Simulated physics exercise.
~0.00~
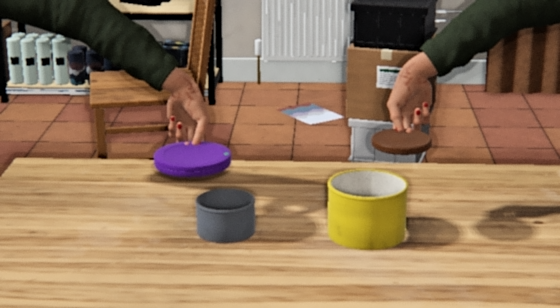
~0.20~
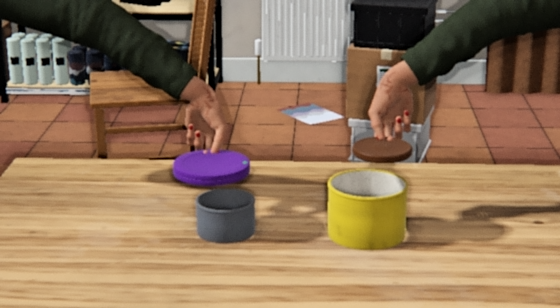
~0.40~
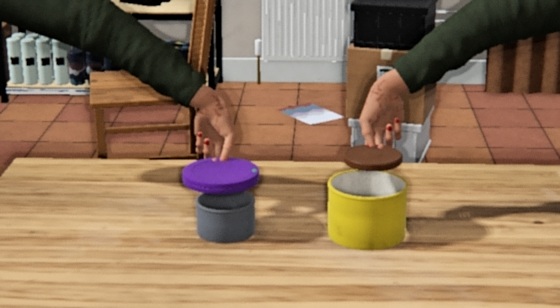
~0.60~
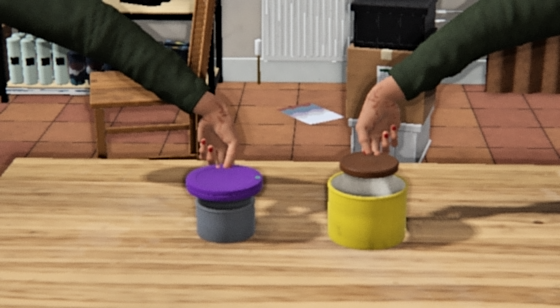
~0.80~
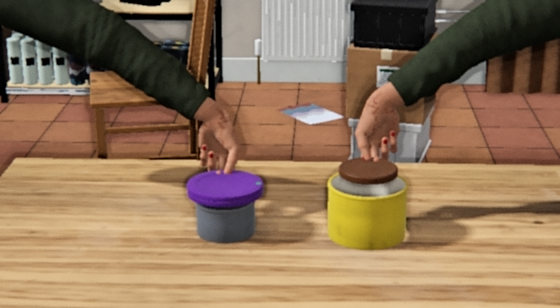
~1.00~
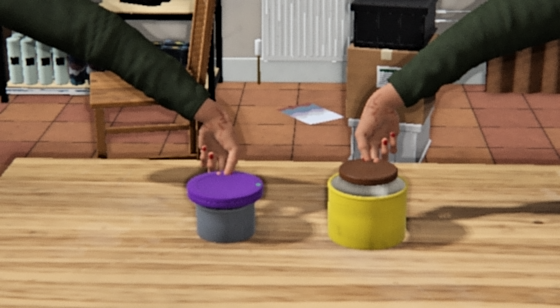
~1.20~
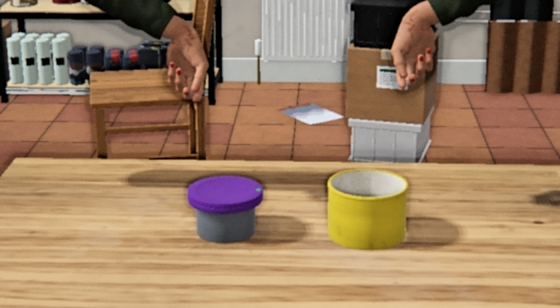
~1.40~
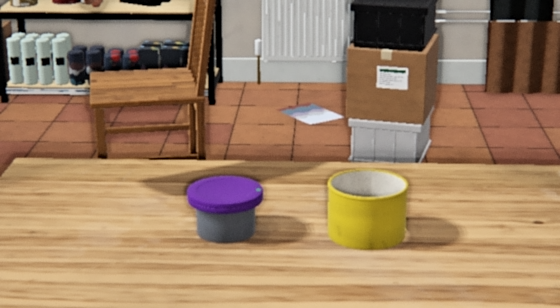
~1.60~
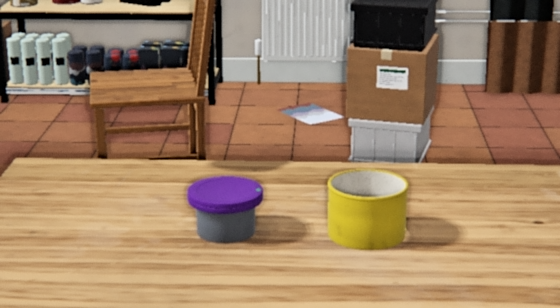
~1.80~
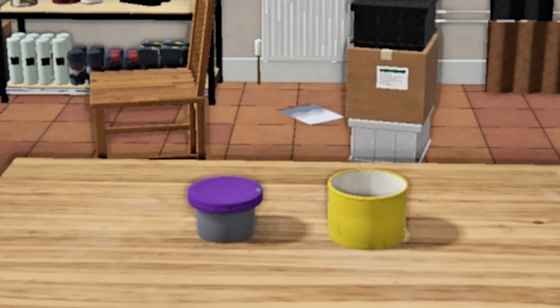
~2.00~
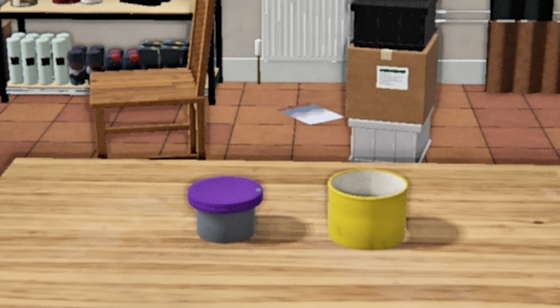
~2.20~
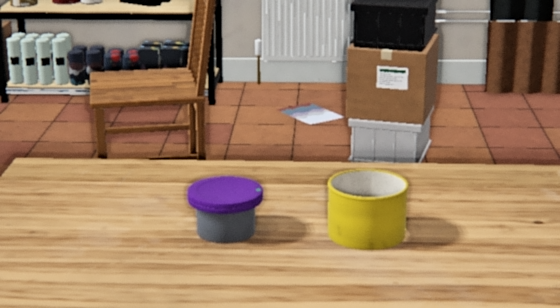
A purple lid and a smaller brown lid were lowered by two hands over a gray beaker and a yellow pot, and once the hands let go and withdrew, the purple one stayed on the rim while the brown one dropped inside.
